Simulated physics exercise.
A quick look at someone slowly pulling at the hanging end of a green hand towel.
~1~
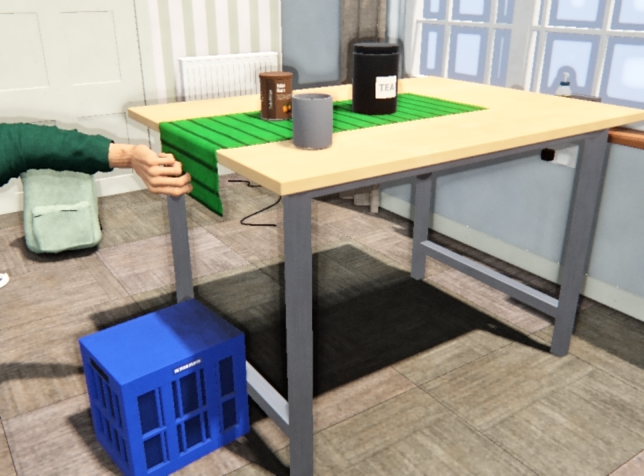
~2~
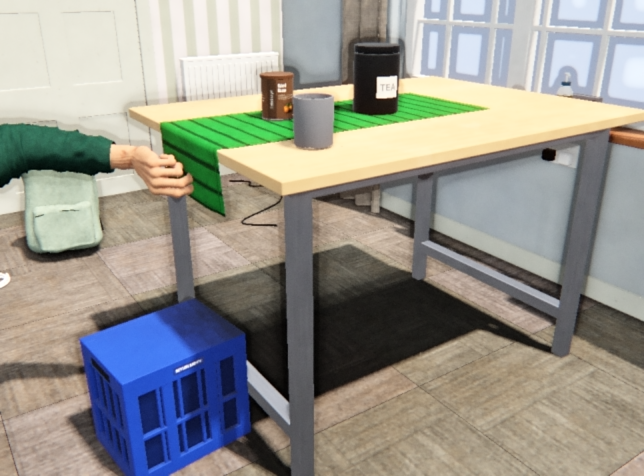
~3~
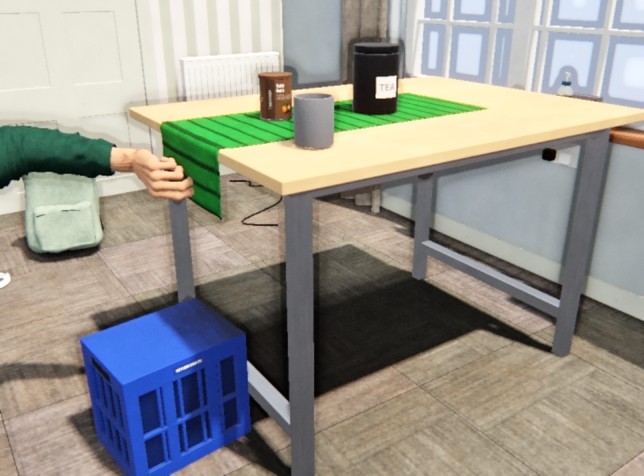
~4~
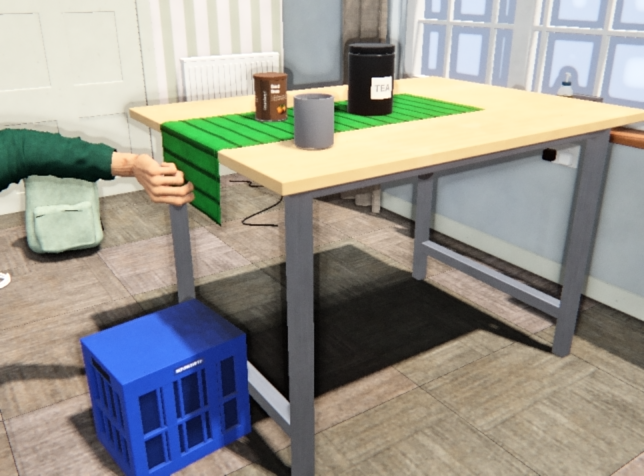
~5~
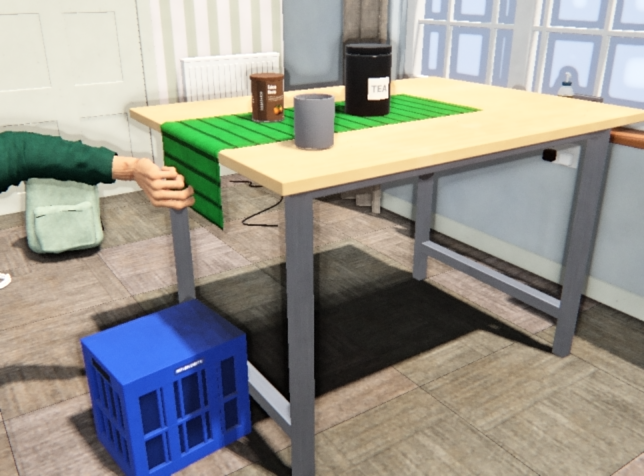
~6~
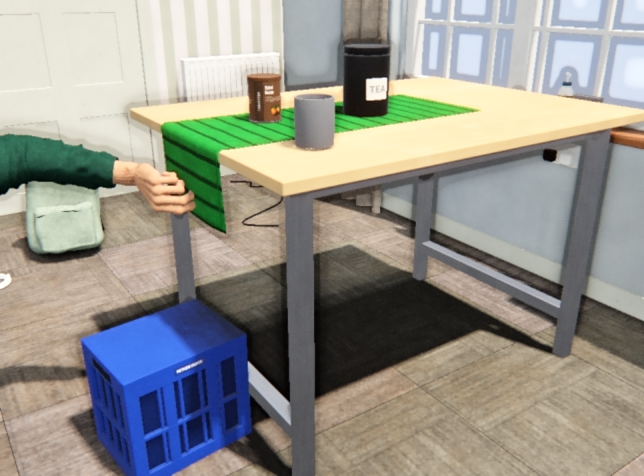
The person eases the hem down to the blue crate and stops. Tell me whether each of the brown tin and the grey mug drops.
The brown tin goes over the edge; the grey mug keeps clear of the edge.
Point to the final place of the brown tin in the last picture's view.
Around (138, 294).
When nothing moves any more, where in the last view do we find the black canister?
Close to (261, 91).
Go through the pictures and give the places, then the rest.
Hand towel end (222, 217); brown tin (276, 74); grey mug (312, 96); black canister (376, 44); top of the crate (150, 354), in the first picture.
Hand towel end (225, 217), far hem (490, 109); grey mug (313, 96); grey mug stands beside the cloth, in the second picture.
Hand towel end (221, 220); brown tin (275, 74), in the third picture.
Hand towel end (221, 226), far hem (485, 110); grey mug (314, 96), in the fourth picture.
Hand towel end (223, 230); brown tin (267, 75), in the fifth picture.
Hand towel end (226, 234), far hem (481, 111); brown tin (264, 75); grey mug (314, 96); top of the crate (152, 354), in the sixth picture.
Then, 0.76 s past the final frame, hem going down; tin carried along near (223, 103); mug still.
Then, 1.90 s past the final frame, hem on the crate; tin down below near (138, 294); mug still.
When it is over, hem on the crate; tin down below near (138, 294); mug still. The brown tin is carried off the end and the grey mug stays on the table.
